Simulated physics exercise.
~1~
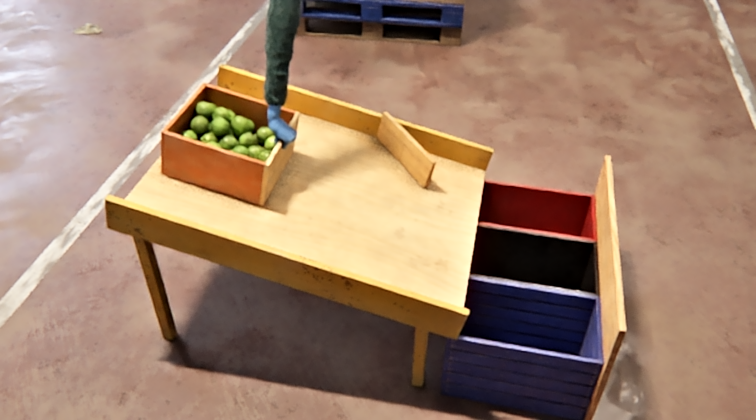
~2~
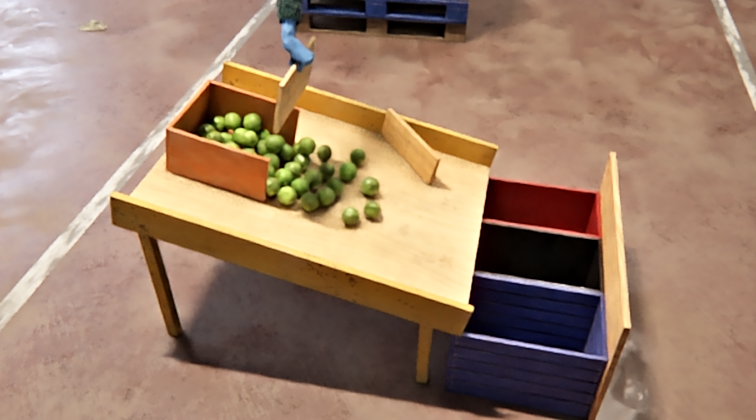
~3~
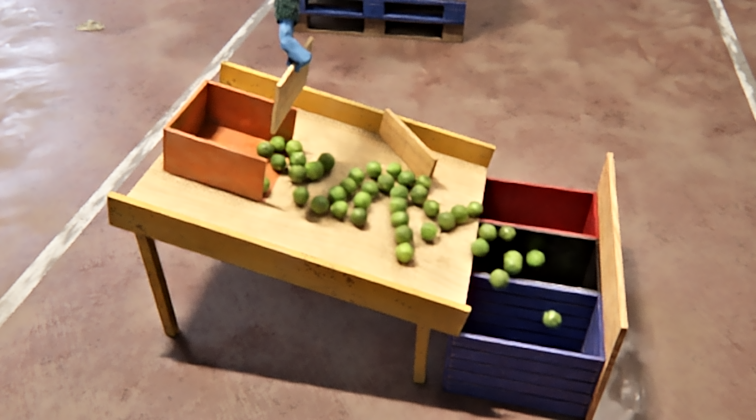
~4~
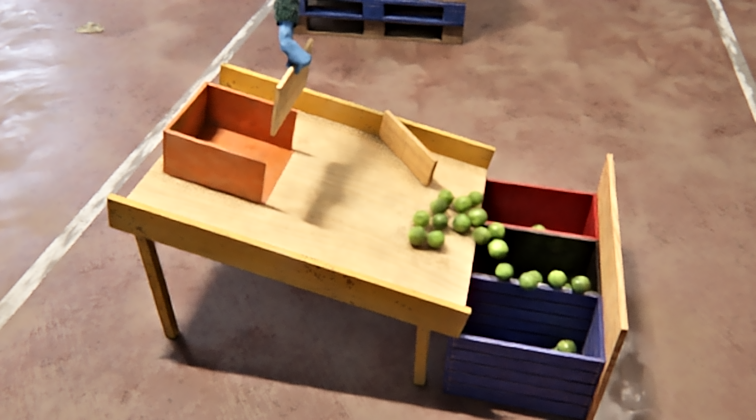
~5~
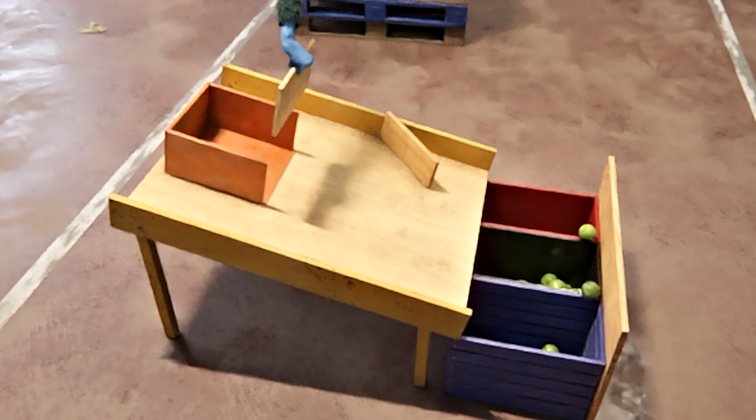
A blue-gloved hand in a dark green sleeve reaches to an orange pen of green apples at the left of a sloping wooden table, seen from above on a brown floor. An angled board stands on the table, and red, black and blue bins sit side by side at its right end. The hand lifts the pen's gate, and the apples spill out and roll rightward down the slope. They stream past the board and drop off the edge. The table empties, with most apples in the black tote and a few in the red and blue bins.
